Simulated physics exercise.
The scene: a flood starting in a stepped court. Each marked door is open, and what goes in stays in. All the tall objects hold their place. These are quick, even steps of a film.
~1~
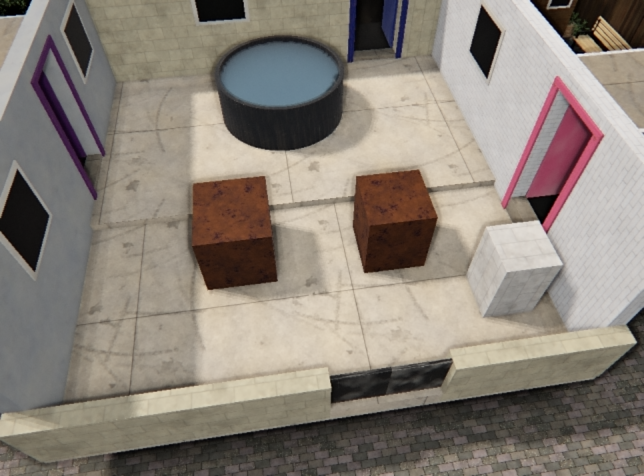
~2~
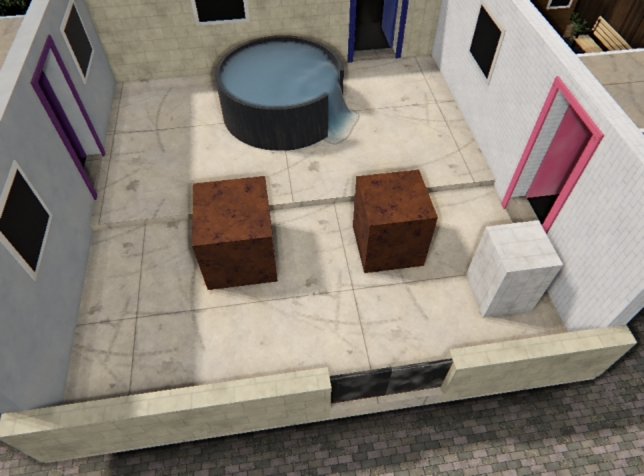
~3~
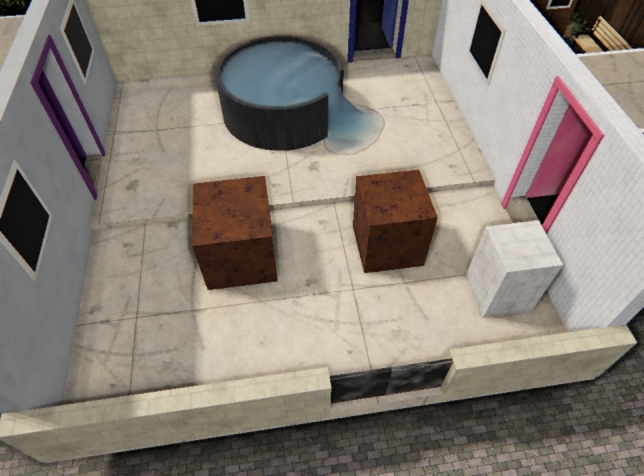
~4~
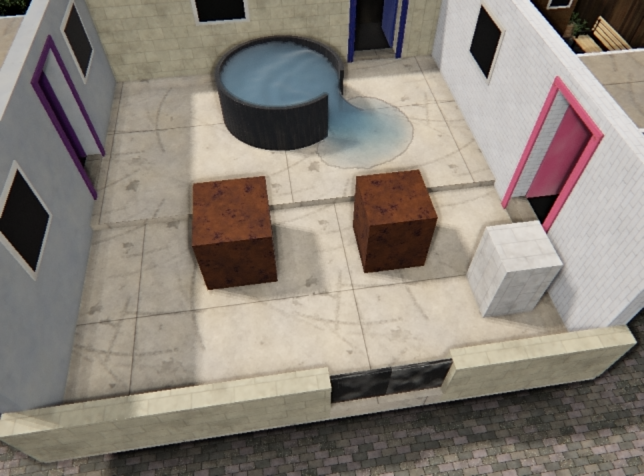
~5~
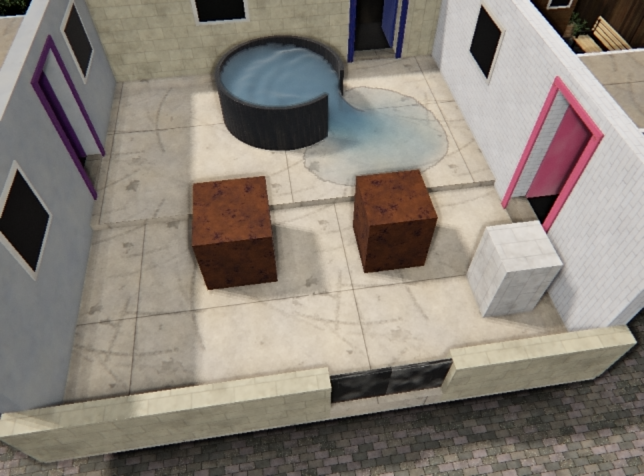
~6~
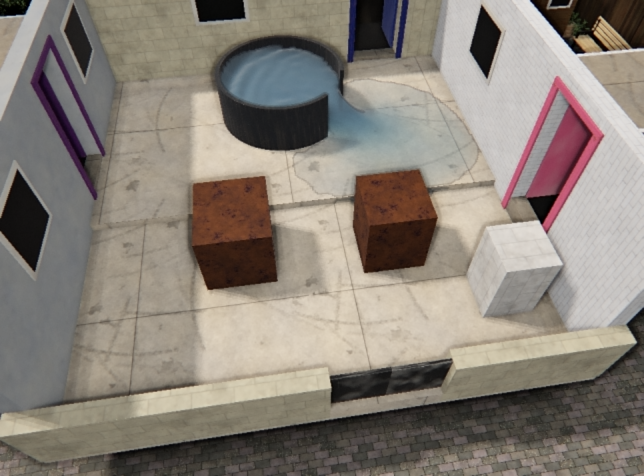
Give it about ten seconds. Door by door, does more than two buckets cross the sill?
In the end: The purple door holds within the limit; the pink door holds within the limit; the blue door holds within the limit.
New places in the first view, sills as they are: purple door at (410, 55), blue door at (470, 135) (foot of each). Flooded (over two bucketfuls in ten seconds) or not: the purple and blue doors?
Purple door floods, blue door goes over.
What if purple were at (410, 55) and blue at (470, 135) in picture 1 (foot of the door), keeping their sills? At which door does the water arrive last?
Last comes the purple door.
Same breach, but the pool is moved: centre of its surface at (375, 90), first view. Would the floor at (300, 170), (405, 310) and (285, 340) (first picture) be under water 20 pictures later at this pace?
As listed: Not flooded, covered, under water.
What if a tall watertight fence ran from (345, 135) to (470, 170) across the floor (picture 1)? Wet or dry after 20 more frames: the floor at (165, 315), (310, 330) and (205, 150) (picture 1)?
In that order: Dry, awash, dry.
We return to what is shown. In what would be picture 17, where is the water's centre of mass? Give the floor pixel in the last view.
Close to (348, 136).
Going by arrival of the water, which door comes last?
Last comes the one in purple.
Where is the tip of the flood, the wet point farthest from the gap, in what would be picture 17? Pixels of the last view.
Around (579, 354).
A moment on, water covers 25 % of the floor; the purple door not reached, the pink door wet at the sill, nothing in, the blue door not reached.
Next, water covers 30 % of the floor; the purple door not reached, the pink door wet at the sill, nothing in, the blue door wet at the sill, nothing in.
Then, water covers 45 % of the floor; the purple door not reached, the pink door wet at the sill, nothing in, the blue door wet at the sill, nothing in.
Later, water covers 70 % of the floor; the purple door not reached, the pink door under two buckets in, the blue door wet at the sill, nothing in.
In the end, water covers 80 % of the floor; the purple door wet at the sill, nothing in, the pink door under two buckets in, the blue door wet at the sill, nothing in.
